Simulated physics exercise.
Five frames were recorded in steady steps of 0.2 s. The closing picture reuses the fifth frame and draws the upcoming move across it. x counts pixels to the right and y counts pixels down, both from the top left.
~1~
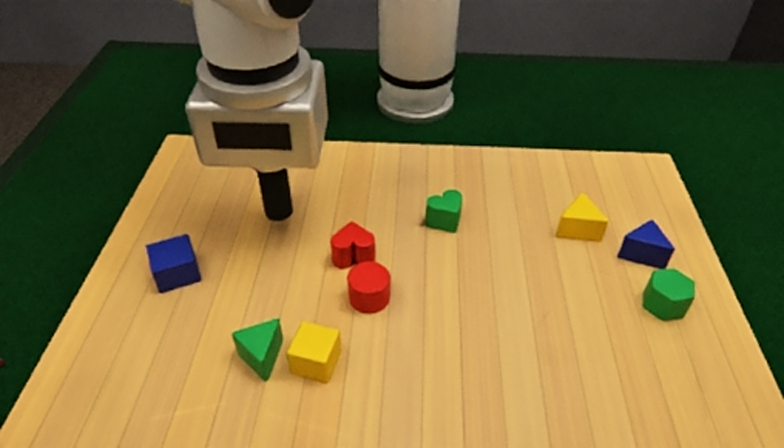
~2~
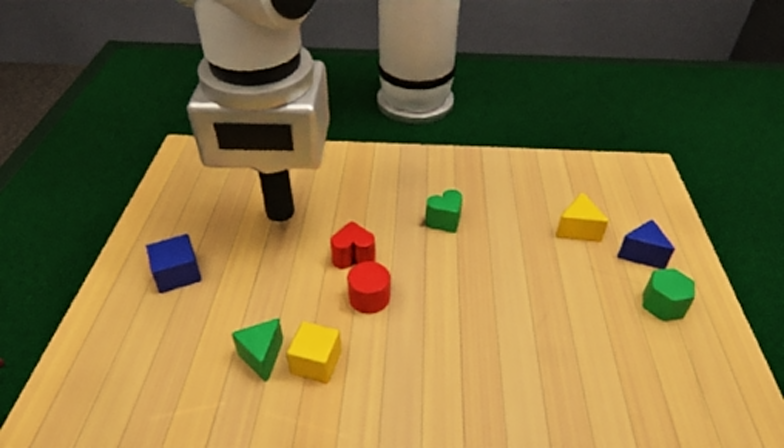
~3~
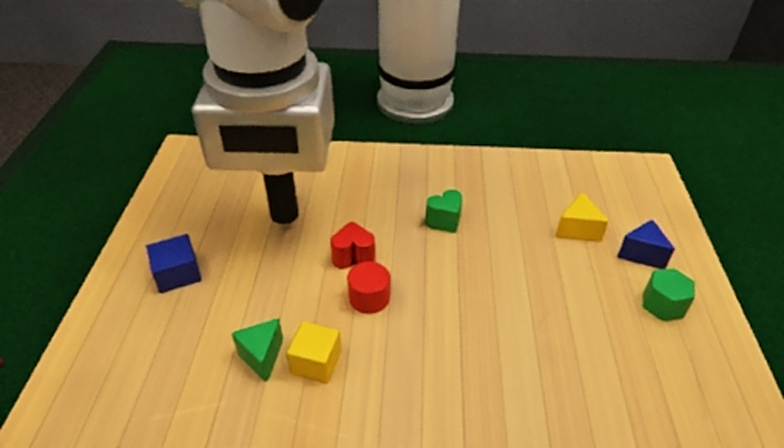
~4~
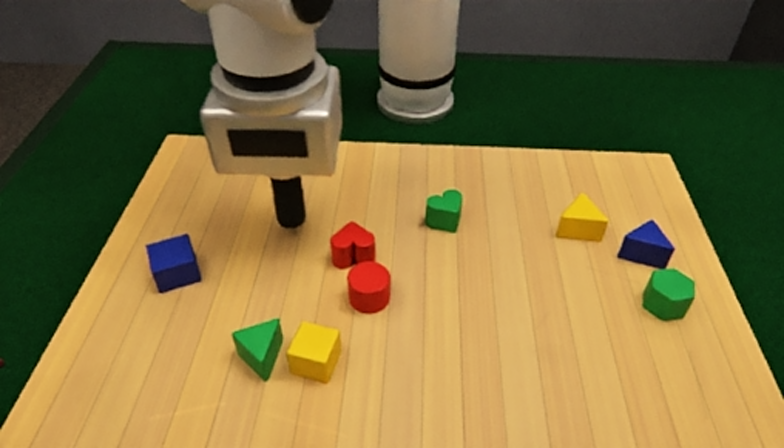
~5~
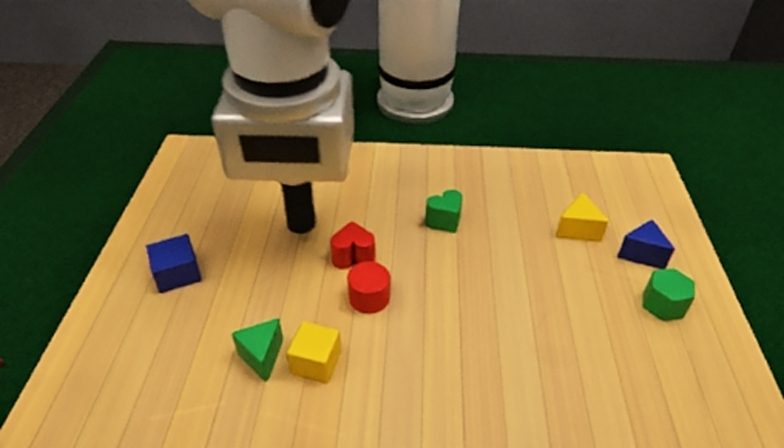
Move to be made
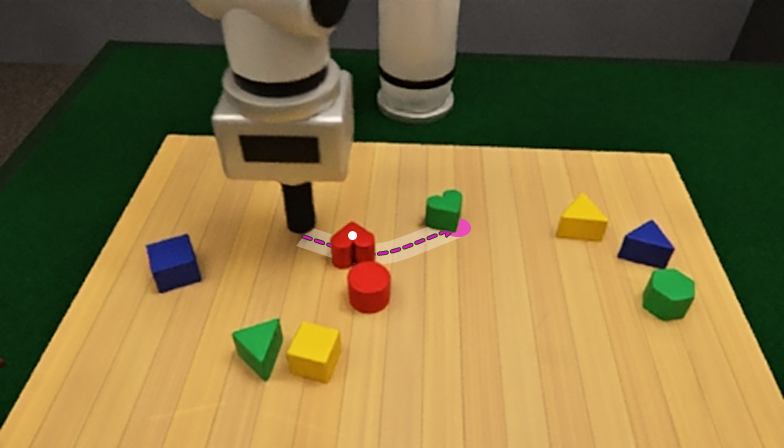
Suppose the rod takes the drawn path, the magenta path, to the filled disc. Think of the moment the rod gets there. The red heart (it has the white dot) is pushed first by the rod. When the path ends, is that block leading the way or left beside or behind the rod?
As far as I can tell, the red heart has dropped away to the side or behind.
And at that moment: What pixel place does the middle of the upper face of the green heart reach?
In the picture, that point is around (461, 187).
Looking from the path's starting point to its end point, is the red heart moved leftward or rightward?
Facing from start to end, it shifts right.
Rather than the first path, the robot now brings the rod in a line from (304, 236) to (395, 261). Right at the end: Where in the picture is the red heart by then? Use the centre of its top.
That would be at about pixel (408, 262).
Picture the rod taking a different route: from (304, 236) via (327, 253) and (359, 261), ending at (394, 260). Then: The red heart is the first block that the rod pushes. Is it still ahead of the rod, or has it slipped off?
The red heart stays in front.
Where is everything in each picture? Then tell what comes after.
Lower end of the rod at (279, 212), tops of blocks, red heart at (353, 236), red round block at (369, 276), green heart at (447, 200), in the first frame.
Rod at (280, 213), blocks as before, in the second frame.
Rod at (285, 215), blocks as before, in the third frame.
Rod at (292, 219), blocks as before, in the fourth frame.
Rod at (302, 224), red heart at (353, 236), red round block at (369, 276), green heart at (447, 200), in the fifth frame.
The drawn path runs from (304, 236) over (354, 252) and (409, 246) to (457, 227); the dot is on the red heart.
On the path given first. One third of the way, rod at (354, 240); red heart at (379, 244).
Two thirds of the way, rod at (410, 234); red heart at (404, 252), turned 30° clockwise.
At the end, rod at (458, 215); red heart at (404, 252), turned 30° clockwise; red round block not moved; green heart at (461, 187), turned 15° anticlockwise.
